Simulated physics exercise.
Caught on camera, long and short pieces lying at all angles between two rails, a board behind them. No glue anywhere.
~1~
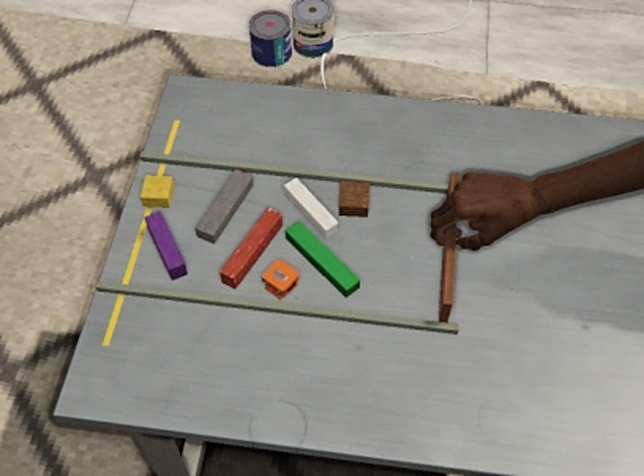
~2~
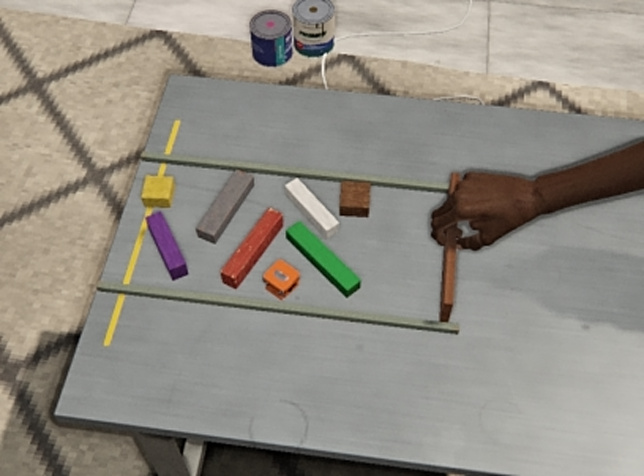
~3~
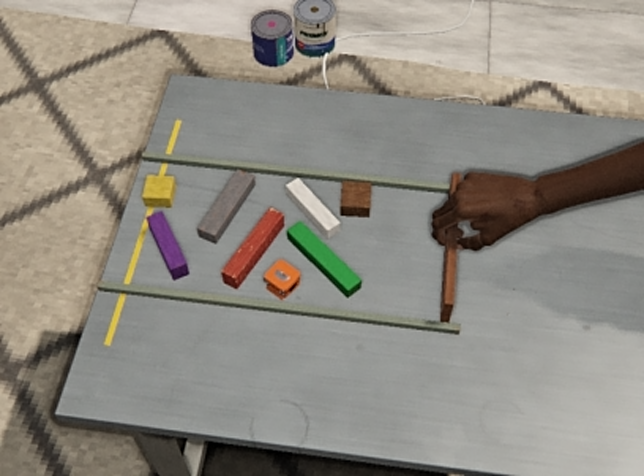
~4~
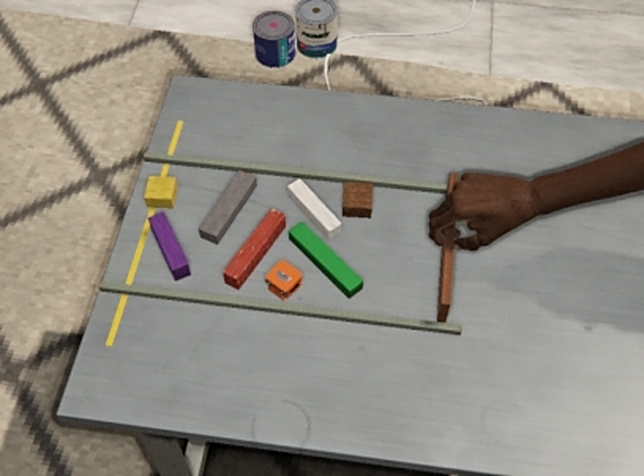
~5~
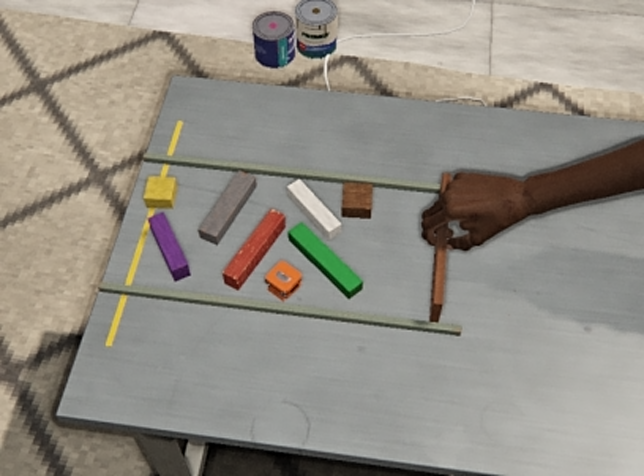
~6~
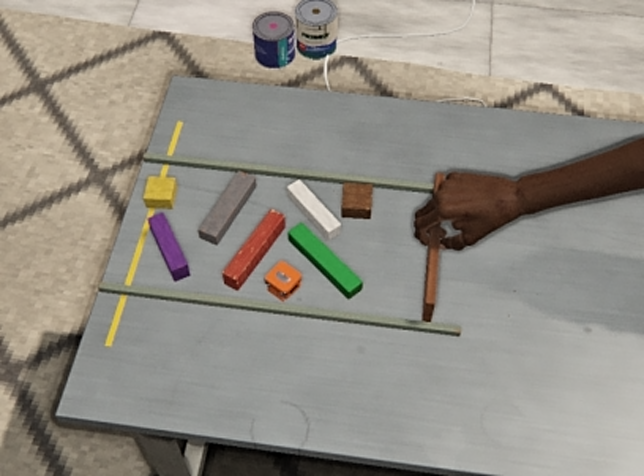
A hand holding a brown board upright between two rails stayed nearly still at first, then slid it slightly left, while the colourful blocks and bars lying at different angles stayed put on the grey table.
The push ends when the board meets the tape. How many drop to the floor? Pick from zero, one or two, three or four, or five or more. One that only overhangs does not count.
In the end the number that fall off is five or more.
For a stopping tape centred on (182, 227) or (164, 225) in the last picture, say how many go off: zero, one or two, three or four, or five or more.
In that order: Three or four; three to four.
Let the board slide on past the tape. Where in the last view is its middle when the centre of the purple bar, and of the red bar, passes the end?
Its middle is around (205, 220) and around (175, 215).
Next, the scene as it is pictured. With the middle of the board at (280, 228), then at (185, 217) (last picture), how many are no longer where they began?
At the one place 6, at the other 8.
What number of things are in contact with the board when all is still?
It touches 3.
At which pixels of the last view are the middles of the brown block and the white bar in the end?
The brown block stops around (148, 170); the white bar around (127, 192).
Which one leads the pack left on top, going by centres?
The white bar.
Soon after, none off yet; yellow block at rest near (161, 193); purple bar at rest near (169, 247); grey bar at rest near (228, 207).
Then, none off yet; yellow block moving near (153, 190); purple bar moved a little near (143, 244); grey bar moved about its own width near (175, 199).
At rest, the number that fall off is five or more; fallen, orange case, red bar, grey bar, purple bar and yellow block.
